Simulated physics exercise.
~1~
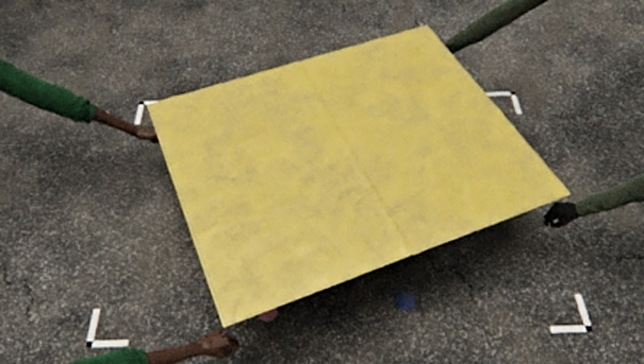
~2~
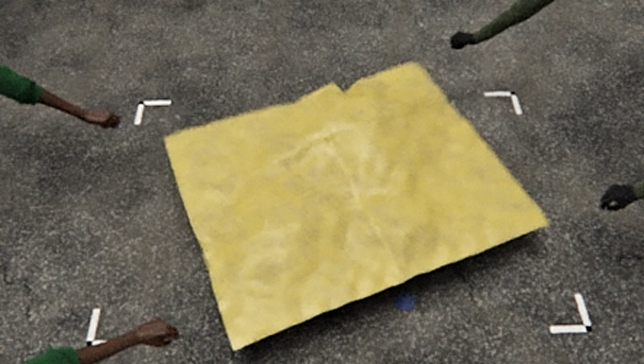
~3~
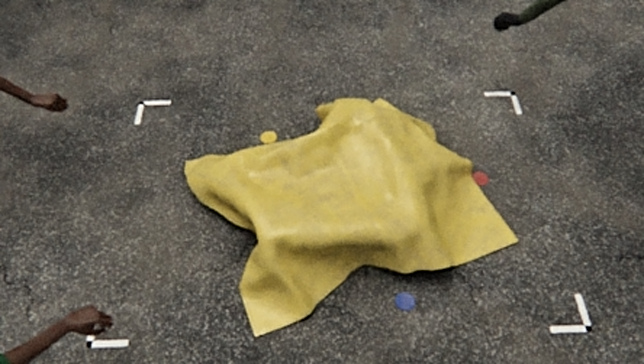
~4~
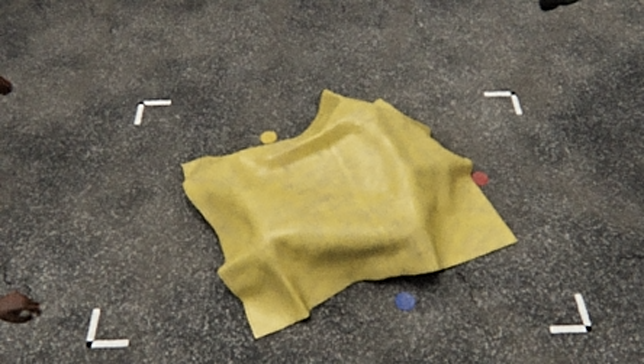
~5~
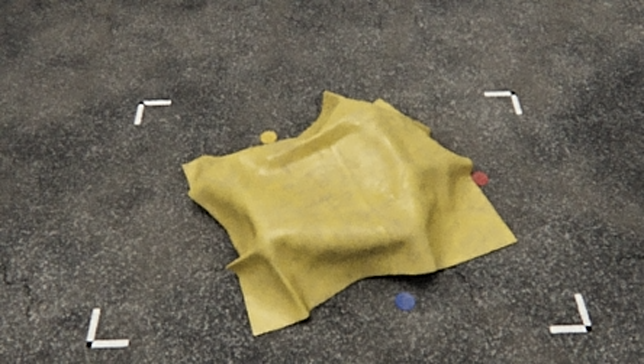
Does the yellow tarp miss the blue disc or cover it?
The tarp misses the blue disc, which stays in the open just beyond the tarp's lower edge.
